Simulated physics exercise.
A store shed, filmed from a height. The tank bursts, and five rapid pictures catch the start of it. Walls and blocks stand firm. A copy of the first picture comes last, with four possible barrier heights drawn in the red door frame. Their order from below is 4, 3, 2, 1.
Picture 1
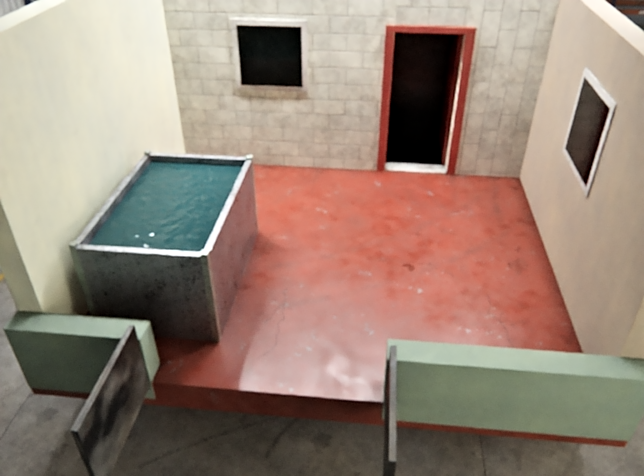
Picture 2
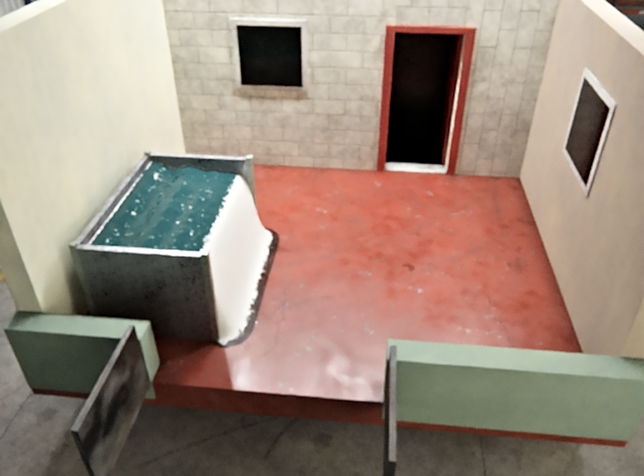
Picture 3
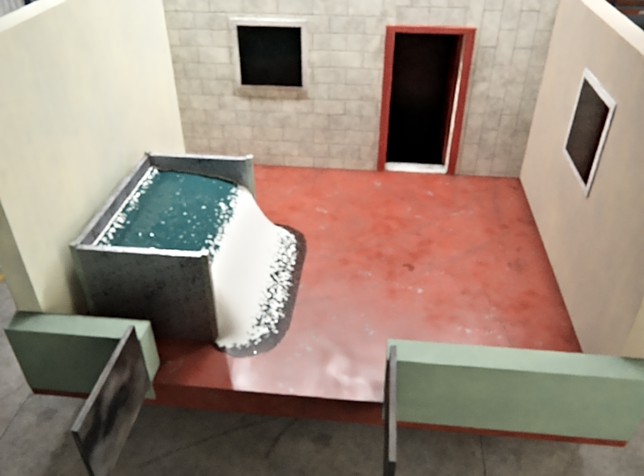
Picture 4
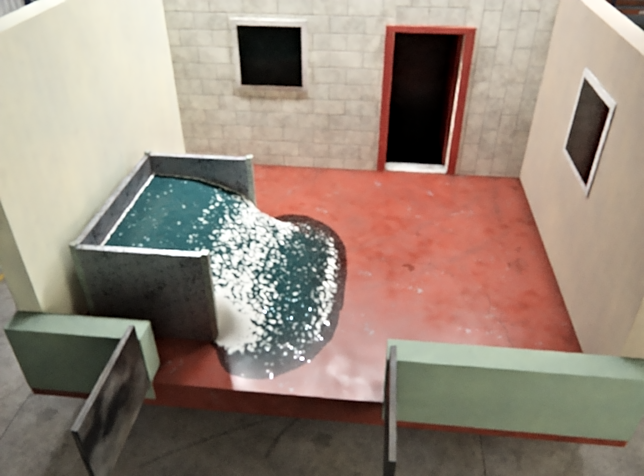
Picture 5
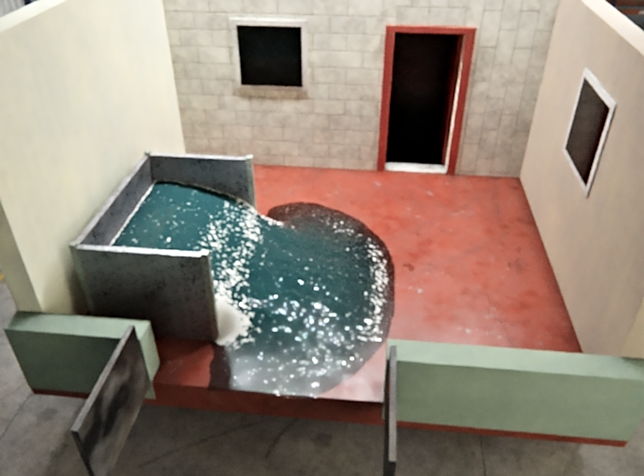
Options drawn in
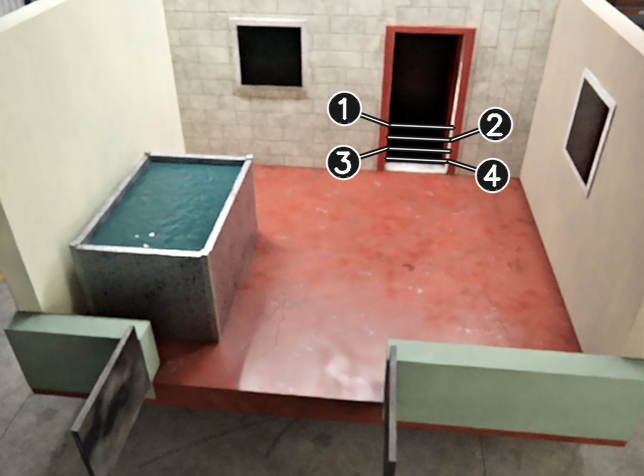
In the video, seen from above, water rests in a grey tank on the left of a walled red floor; the tank's right side disappears and the water pours out, spreading rightward across the floor in a widening, white-flecked pool.
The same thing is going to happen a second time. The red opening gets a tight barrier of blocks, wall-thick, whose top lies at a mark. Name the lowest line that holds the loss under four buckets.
Line 4 just does it.
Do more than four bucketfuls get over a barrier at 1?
No, that is safe.
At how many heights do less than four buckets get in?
All of them.
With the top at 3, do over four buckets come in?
No, that is safe.
On the marked copy, 1 at (420, 126); 2 at (419, 138); 3 at (418, 149); 4 at (417, 159); from the bottom up 4, 3, 2, 1.
Choosing 1, nothing gets over.
Choosing 2, nothing gets over.
Choosing 3, nothing gets over.
Choosing 4, a splash gets over, under a bucket.
